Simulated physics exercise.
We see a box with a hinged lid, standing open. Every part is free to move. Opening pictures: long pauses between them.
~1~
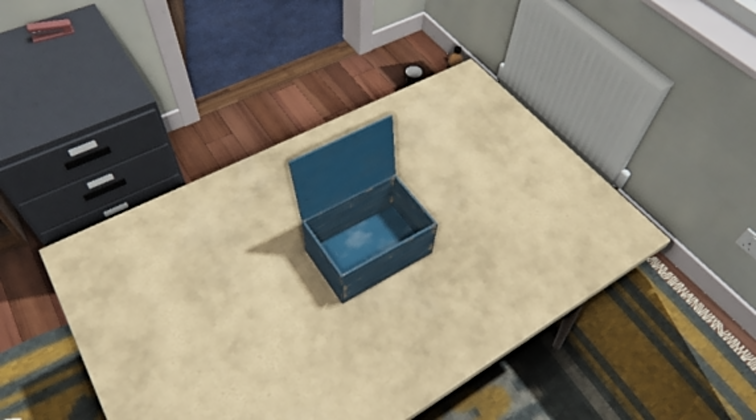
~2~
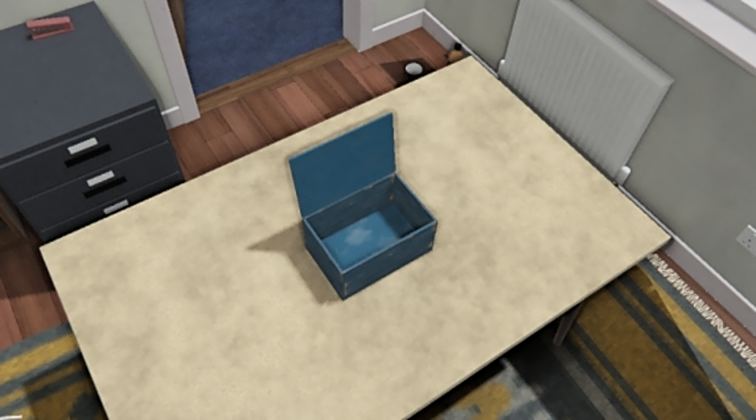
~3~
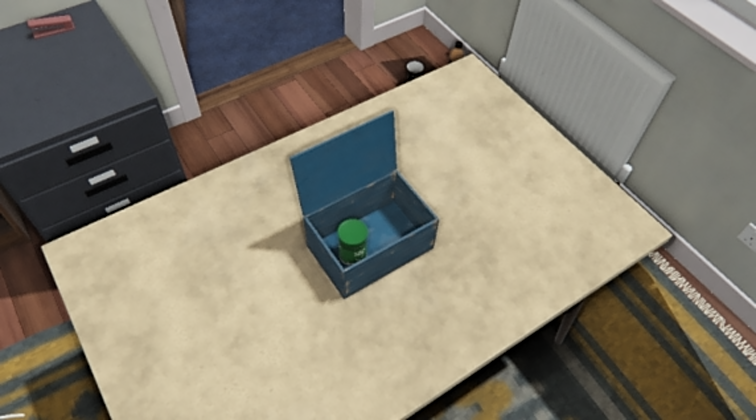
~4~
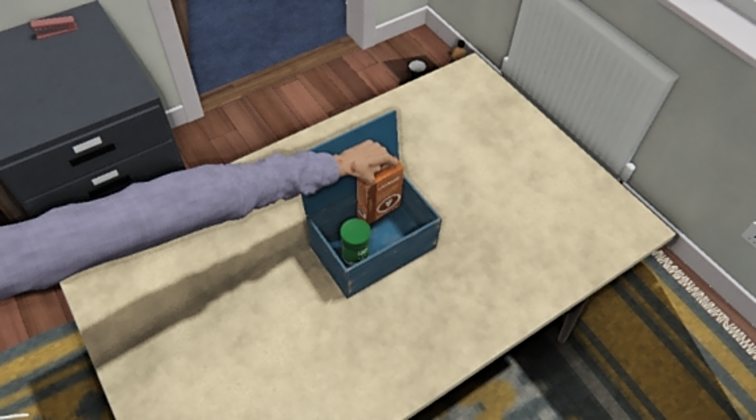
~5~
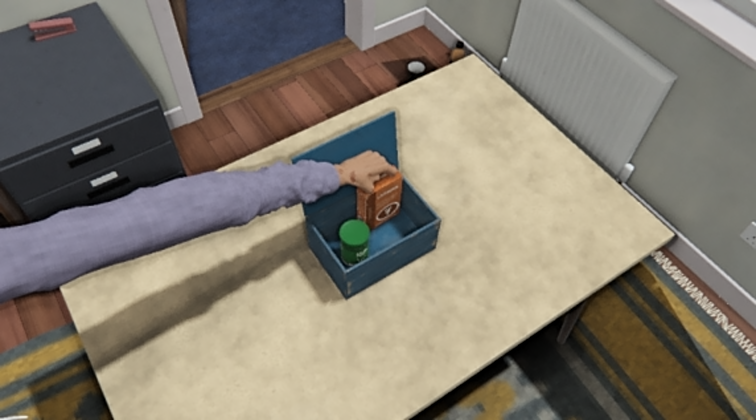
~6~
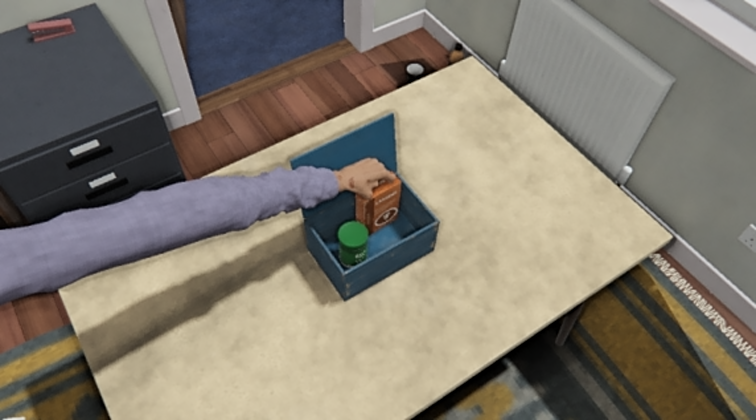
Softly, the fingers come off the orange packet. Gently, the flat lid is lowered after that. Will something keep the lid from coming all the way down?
No: Most likely the lid will land on the rim.
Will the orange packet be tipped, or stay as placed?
Simply put, it gets tilted.
Then, 1.60 s later than the last frame, lid 61° above the rim.
Then, 2.20 s later than the last frame, lid 22° above the rim; orange packet tilted by 31° near (388, 218).
When it is over, lid shut; lying over in the box, orange packet; green tin as before. End places, in pixels of the last picture, orange packet near (395, 231).
